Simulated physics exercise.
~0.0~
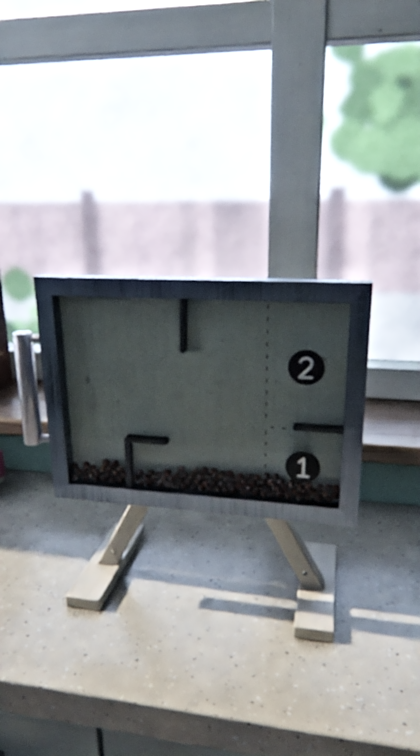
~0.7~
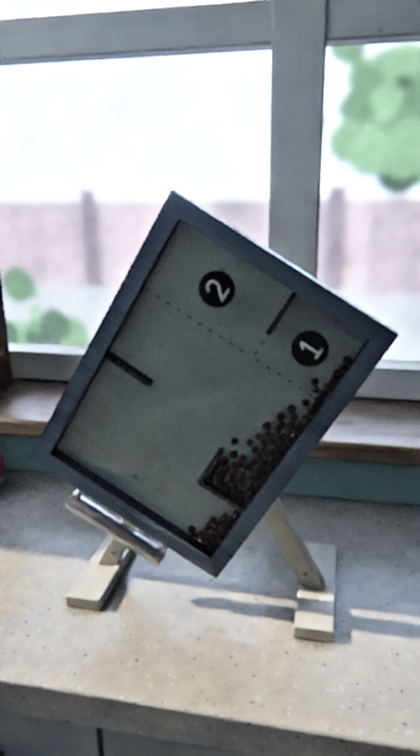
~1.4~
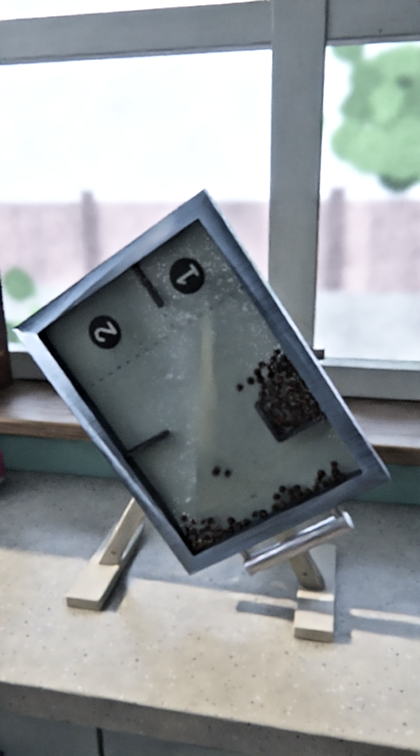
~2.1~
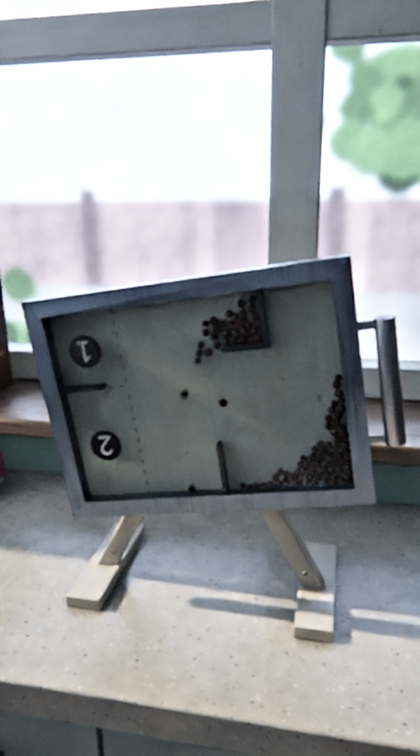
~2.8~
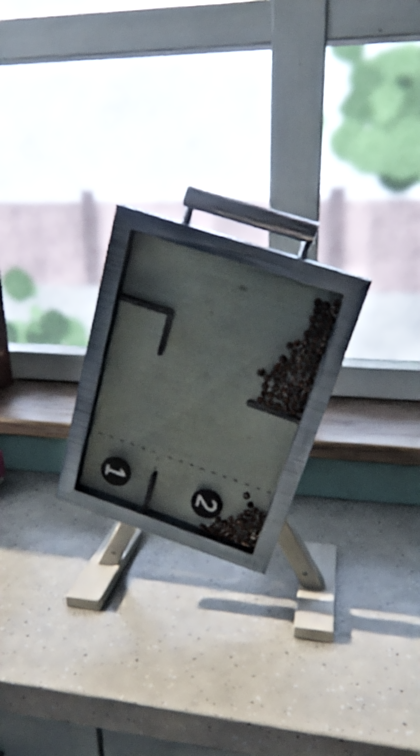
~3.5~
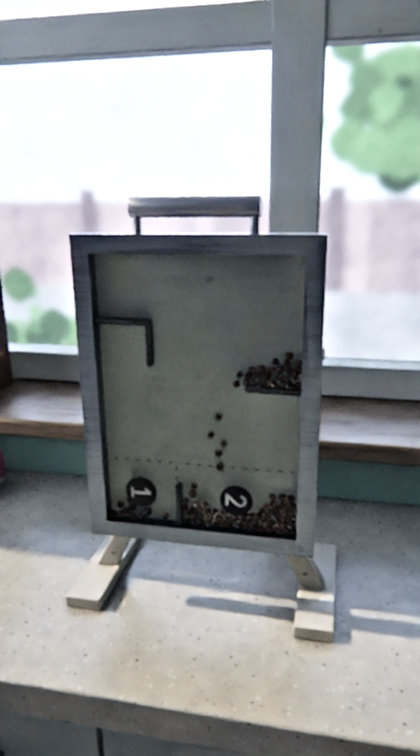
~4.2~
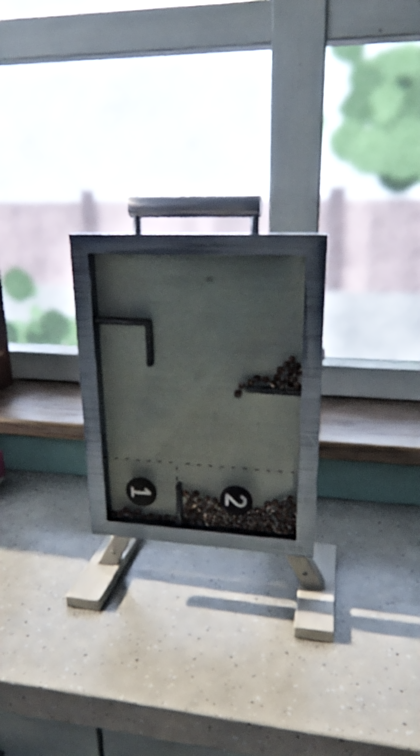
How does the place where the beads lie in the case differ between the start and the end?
At the start the beads lie in a thin layer along the bottom of the wide case. At the end most are piled in the pocket marked two at the lower right, with a few in pocket one and a small heap higher up on the right ledge.
